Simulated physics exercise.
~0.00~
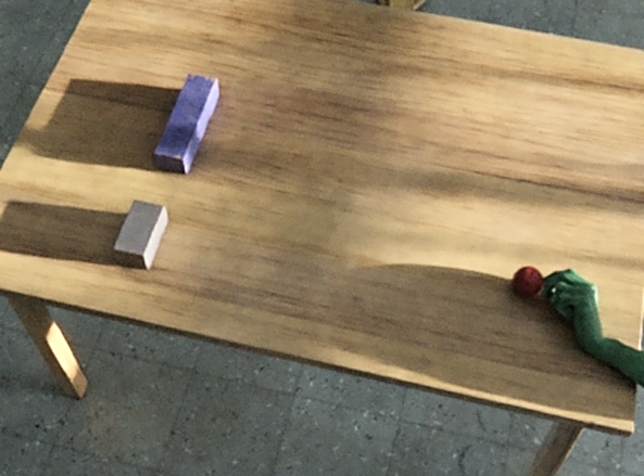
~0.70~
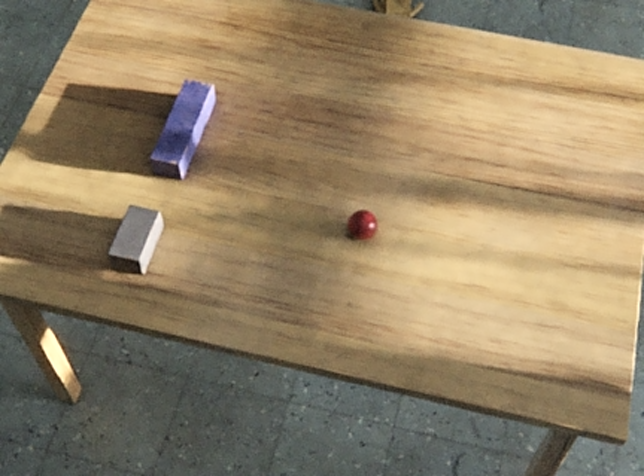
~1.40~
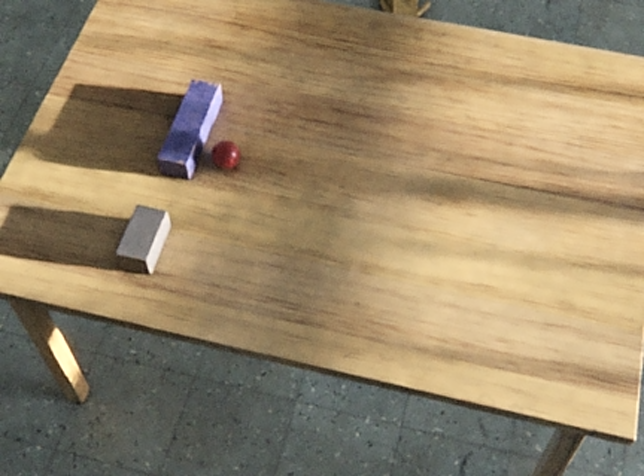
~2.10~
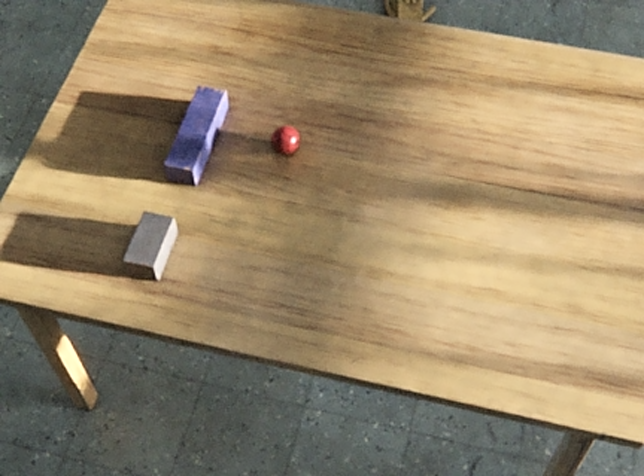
A small red ball, released by a green hand at the right of a wooden table, rolled left towards the gap between a blue block and a grey block, but it met the blue block and bounced back to the right.
